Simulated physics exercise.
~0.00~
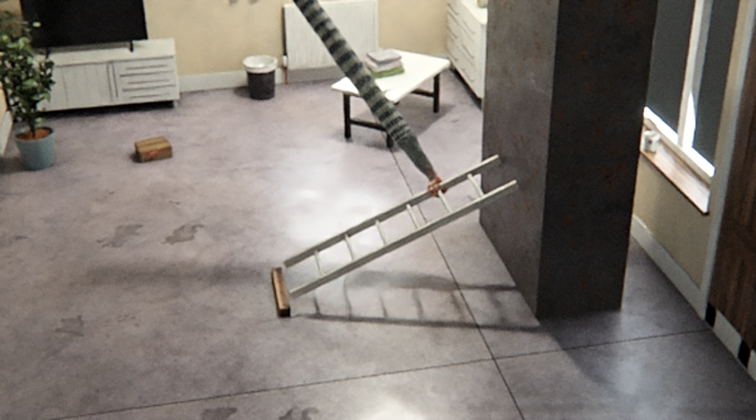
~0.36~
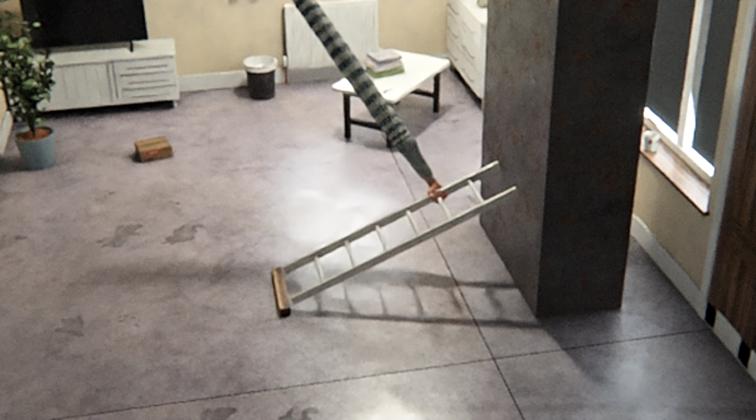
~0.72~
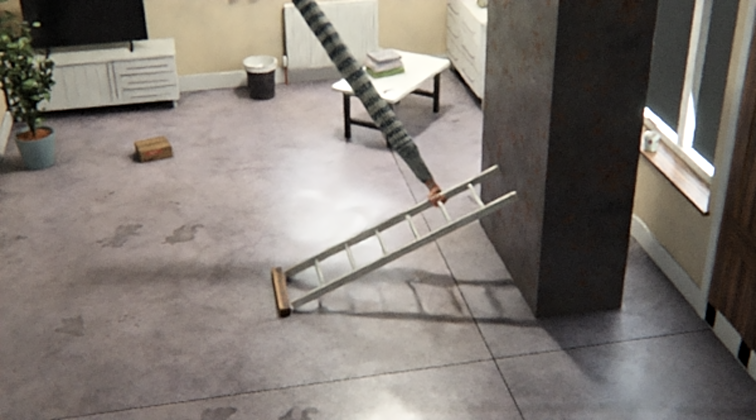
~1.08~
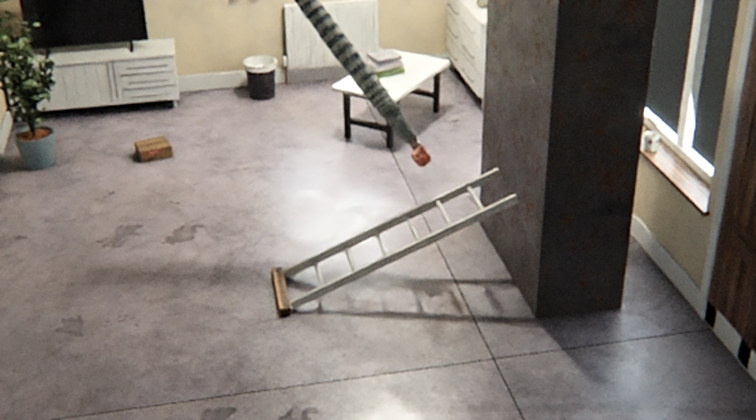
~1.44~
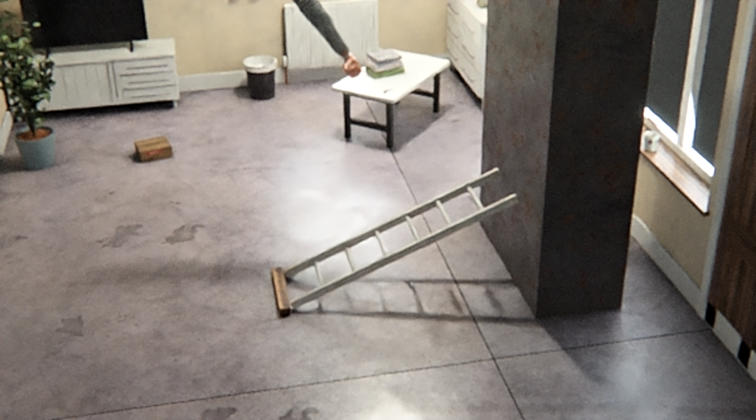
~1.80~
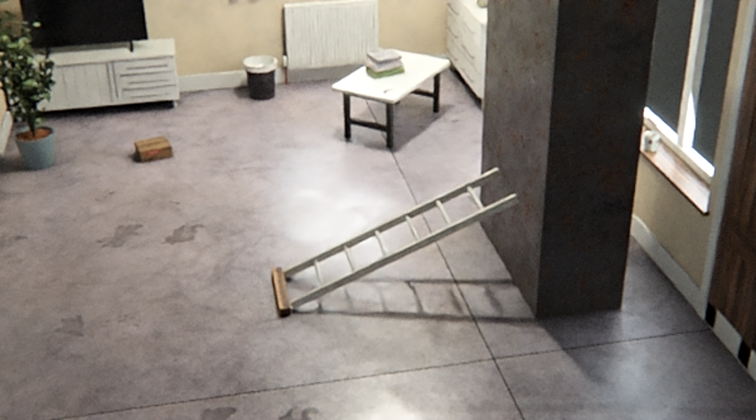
We see a hand in a striped sleeve lower a white ladder-like rack slightly against a dark pillar, its foot by a wooden batten on the floor. The hand lets go and withdraws out of view, and the rack remains leaning in place.
